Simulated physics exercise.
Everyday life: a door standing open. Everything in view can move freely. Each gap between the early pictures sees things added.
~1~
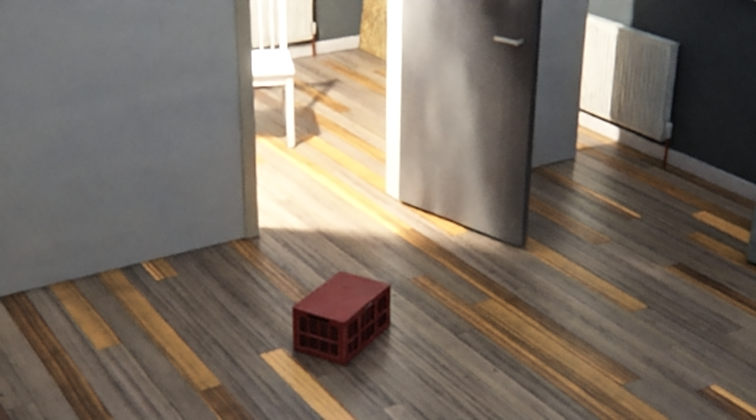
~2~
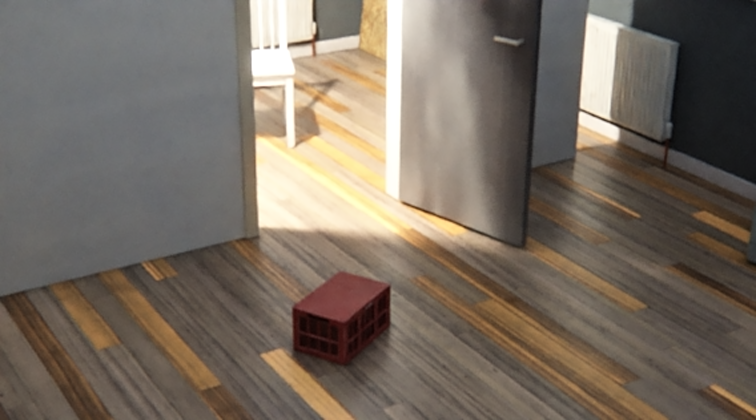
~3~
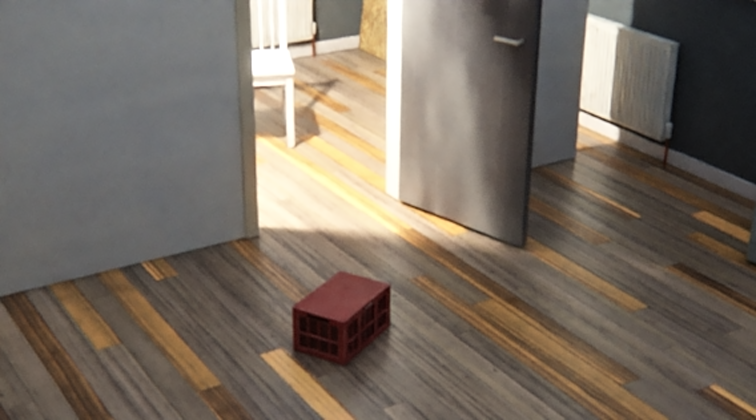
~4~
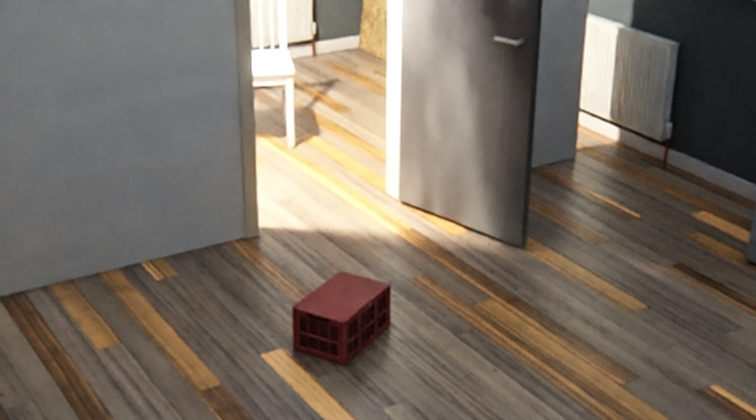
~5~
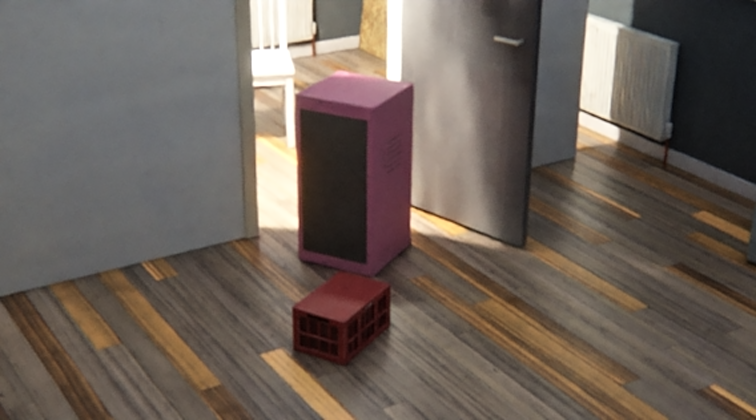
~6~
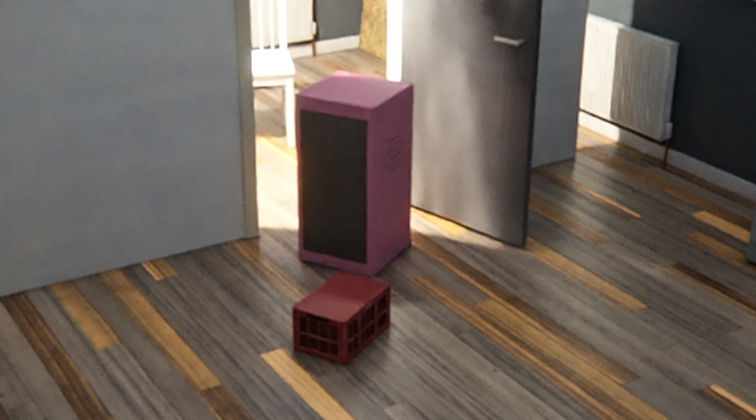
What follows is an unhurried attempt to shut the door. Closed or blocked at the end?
The attempt is thwarted.
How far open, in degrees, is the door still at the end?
Around 65 degrees.
Then, 0.30 s past the last view, open by 96°.
Then, 0.50 s past the last view, open by 80°.
Then, 0.60 s past the last view, open by 71°.
Then, 0.70 s past the last view, open by 64°.
Finally, open by 63°; both still in place. Final places as the last picture's camera would see them, pink appliance near (351, 173).
